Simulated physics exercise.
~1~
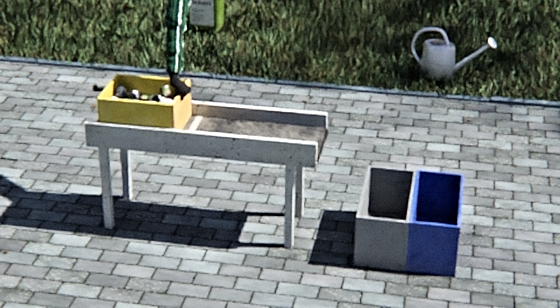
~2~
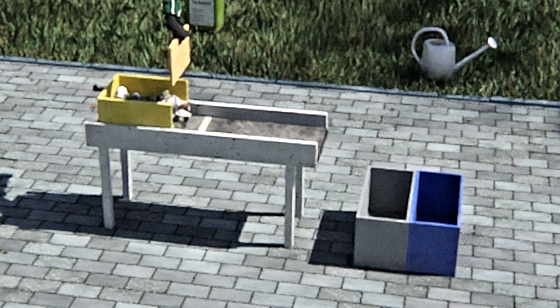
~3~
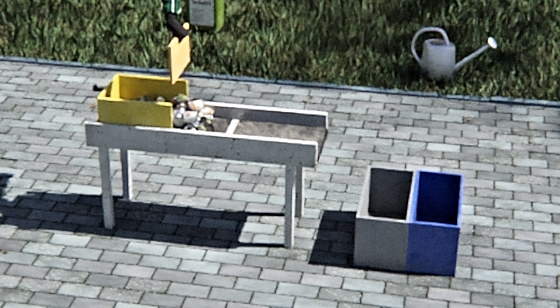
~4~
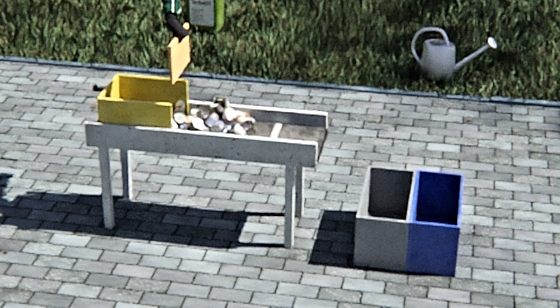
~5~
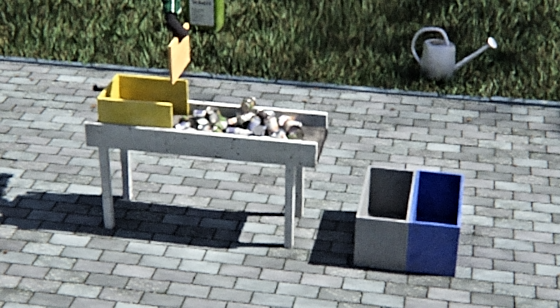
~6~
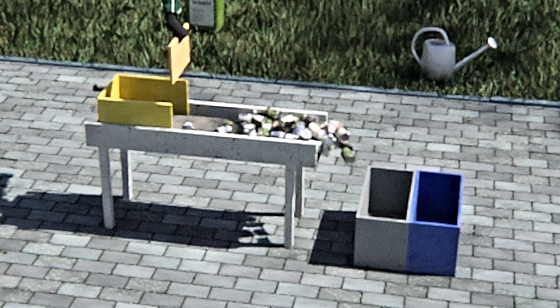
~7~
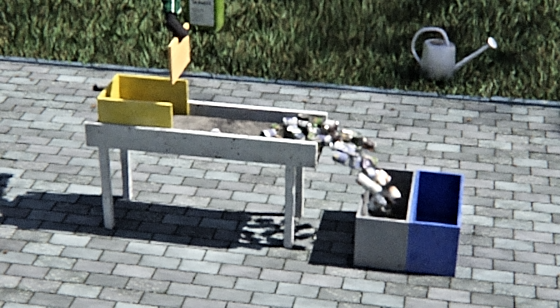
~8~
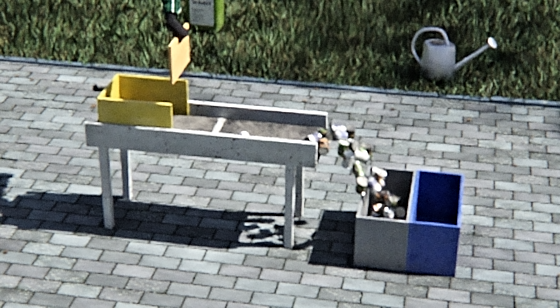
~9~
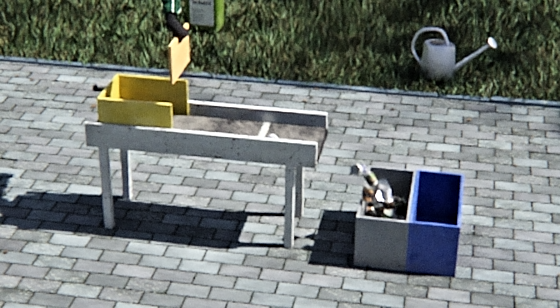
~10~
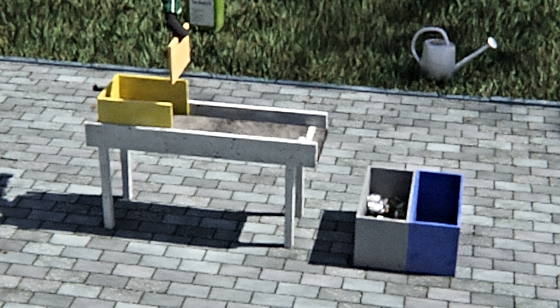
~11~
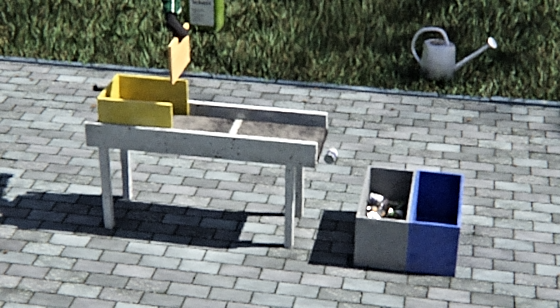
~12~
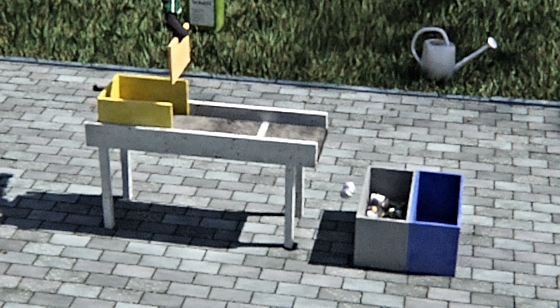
On a paved yard beside grass, small tins leaving a yellow pen ride a conveyor into a grey tote, one falling short.
